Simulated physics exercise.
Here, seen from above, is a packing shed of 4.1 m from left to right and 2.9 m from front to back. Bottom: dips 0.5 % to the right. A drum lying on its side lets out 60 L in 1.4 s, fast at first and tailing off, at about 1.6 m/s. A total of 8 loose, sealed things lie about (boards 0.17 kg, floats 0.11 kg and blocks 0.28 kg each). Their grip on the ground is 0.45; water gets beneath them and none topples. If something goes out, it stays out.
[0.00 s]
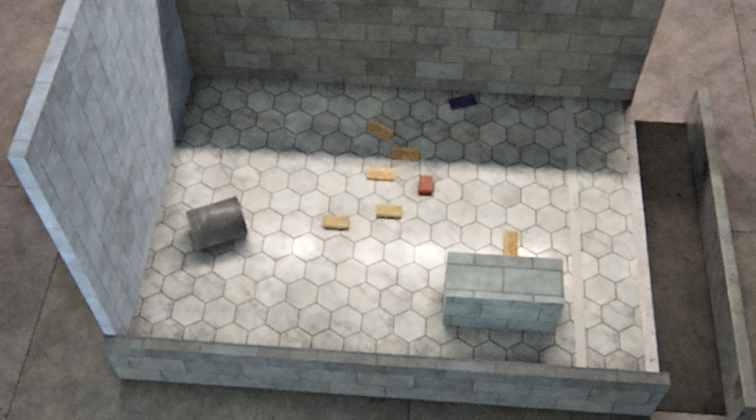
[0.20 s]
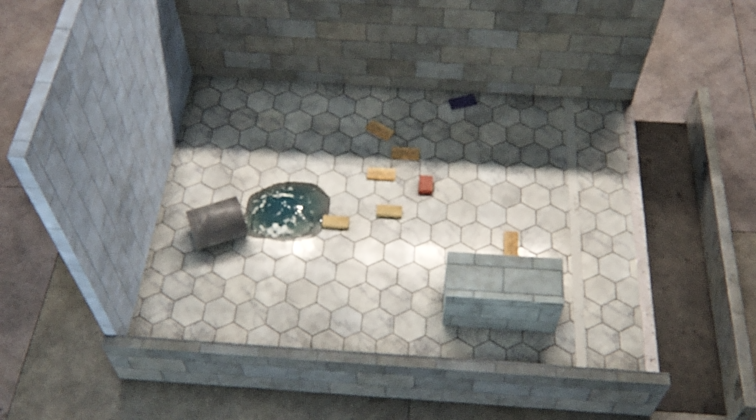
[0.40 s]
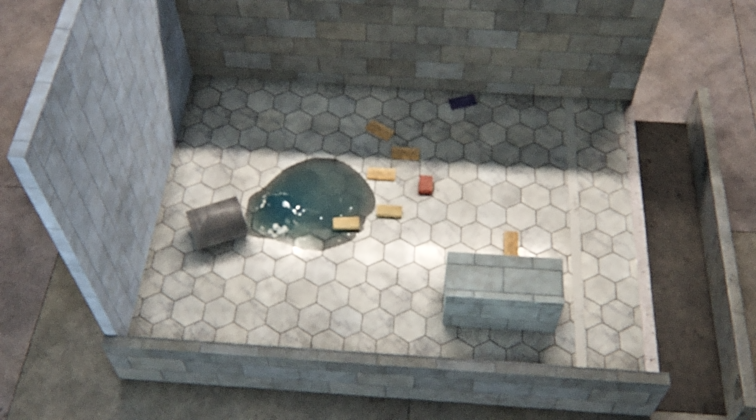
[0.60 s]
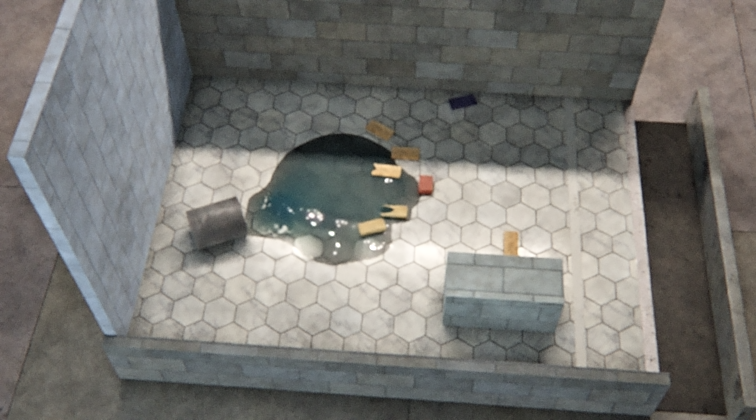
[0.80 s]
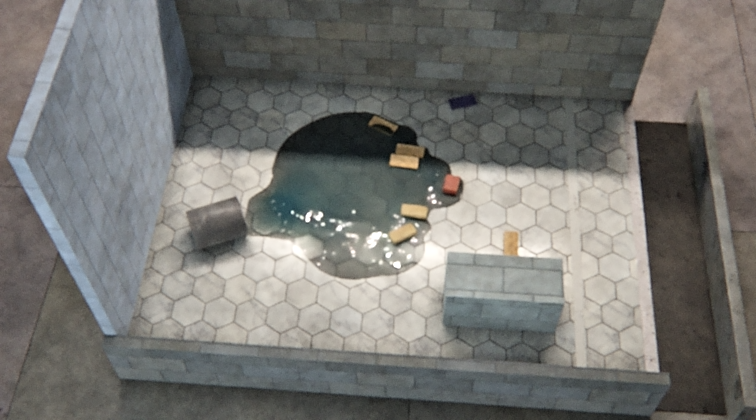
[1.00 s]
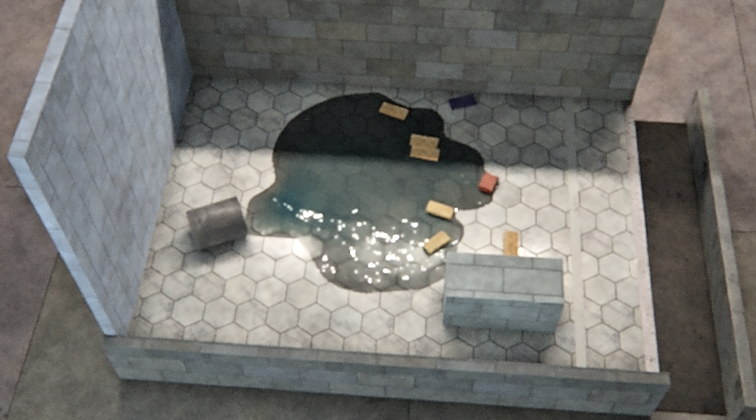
A walled room with a pale hexagonal-tiled floor is seen from above by a camera that stays still. A grey drum lies on its side at left, with yellow blocks and a red one scattered near the middle, a dark blue board by the back wall, and a grey block-built bench at lower right. Water spreads rightward from the drum, shifting the red piece and several yellow ones to the right.
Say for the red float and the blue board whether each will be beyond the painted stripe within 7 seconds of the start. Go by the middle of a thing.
It looks as if the red float ends up beyond it, while the blue board ends up beyond it.
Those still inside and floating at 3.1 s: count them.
By my count, 3.
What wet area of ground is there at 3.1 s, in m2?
Roughly 4.0 m2.
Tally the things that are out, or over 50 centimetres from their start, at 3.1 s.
Tally: 8.
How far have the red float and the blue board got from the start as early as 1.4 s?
120 and 5 cm, roughly.
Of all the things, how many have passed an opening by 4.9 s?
I count 7 of them.
After 1.4 s the red float is near (556, 178), 1.1 m from its start, aground; the blue board is near (466, 99), 0.0 m from its start, aground; 0 of 8 are over the mark; 3 afloat.
After 3.1 s the red float has gone out; the blue board is near (593, 102), 1.2 m from its start, afloat; 7 of 8 are over the mark; 3 afloat.
After 4.9 s the red float has gone out; the blue board has gone out; 8 of 8 are over the mark; 1 afloat.
After 7.0 s the red float has gone out; the blue board has gone out; 8 of 8 are over the mark; 0 afloat.
